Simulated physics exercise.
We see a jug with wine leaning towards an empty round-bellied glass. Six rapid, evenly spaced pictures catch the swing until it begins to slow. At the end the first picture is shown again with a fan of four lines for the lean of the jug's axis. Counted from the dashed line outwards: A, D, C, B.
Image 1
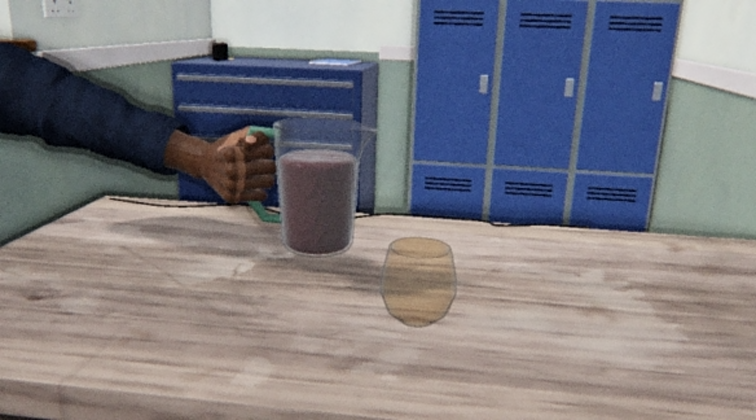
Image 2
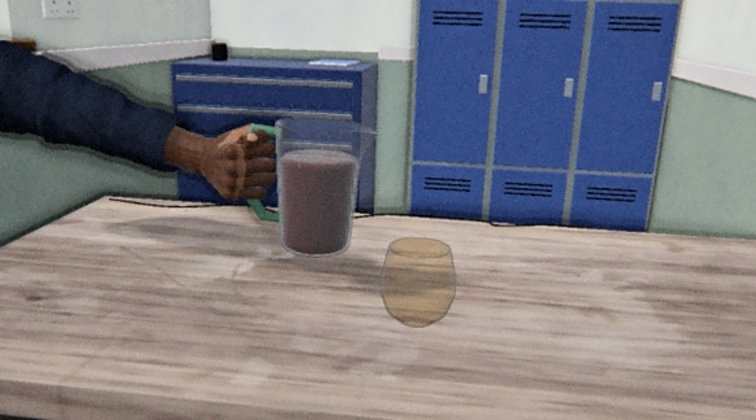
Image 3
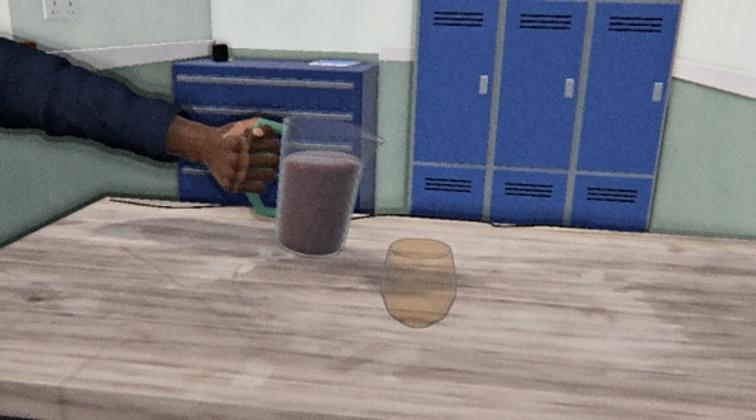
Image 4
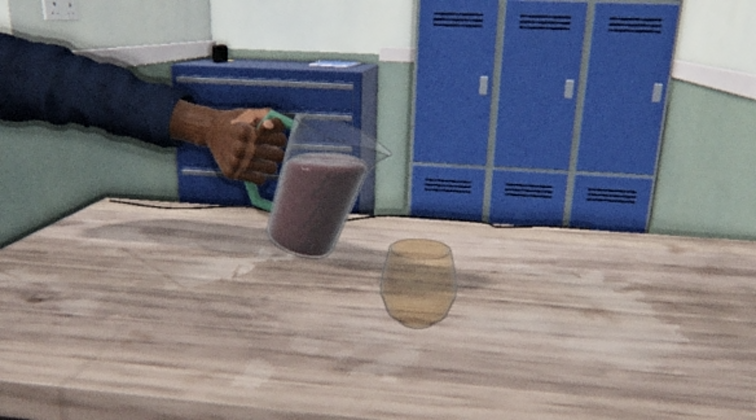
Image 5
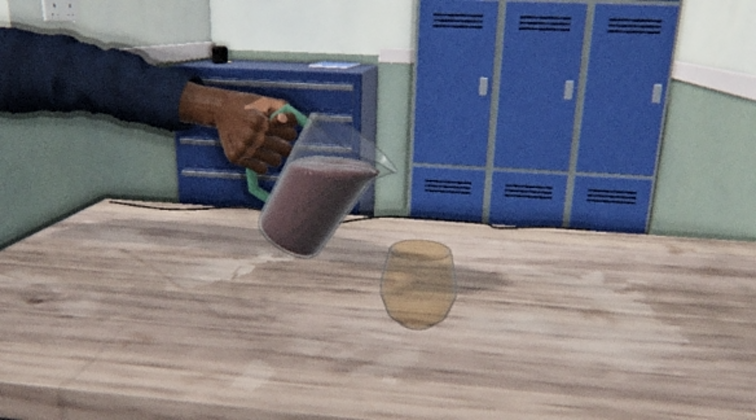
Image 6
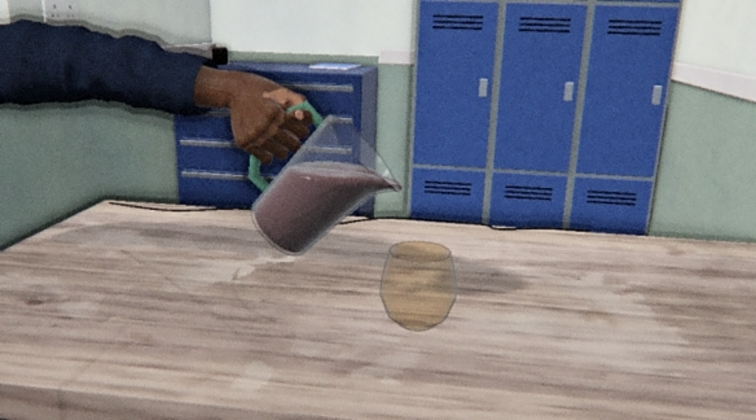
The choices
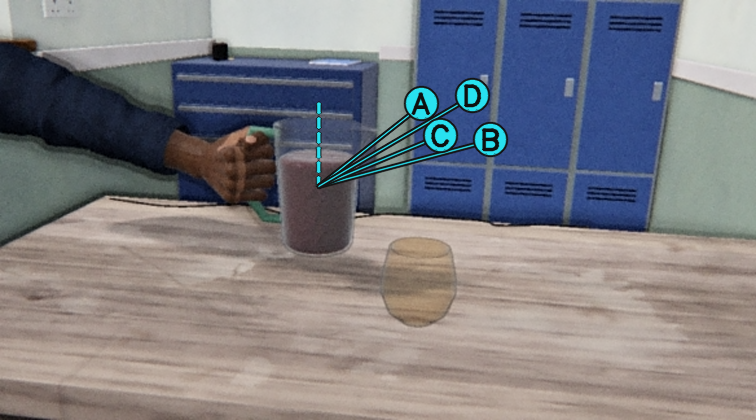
At first, a hand holds a clear jug of dark purplish liquid by its green handle, upright above a wooden table beside an empty round-bellied glass. The hand then tilts the jug slowly to the right, steepening the lean until the liquid reaches toward the spout, with none leaving it.
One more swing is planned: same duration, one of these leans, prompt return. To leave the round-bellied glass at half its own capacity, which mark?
Go for C.
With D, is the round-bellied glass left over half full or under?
Under.
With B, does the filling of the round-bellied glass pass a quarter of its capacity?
Yes, clearly.
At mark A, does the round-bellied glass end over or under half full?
Under.
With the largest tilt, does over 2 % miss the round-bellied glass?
No, it does not.
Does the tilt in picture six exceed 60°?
No, it does not.
On the marked copy, A at (409, 115); B at (474, 144); C at (425, 142); D at (458, 104).
For mark A, the round-bellied glass ends with about 19 % of what it can hold.
For mark B, the round-bellied glass ends with about 73 % of what it can hold.
For mark C, the round-bellied glass ends with about 50 % of what it can hold.
For mark D, the round-bellied glass ends with about 32 % of what it can hold.
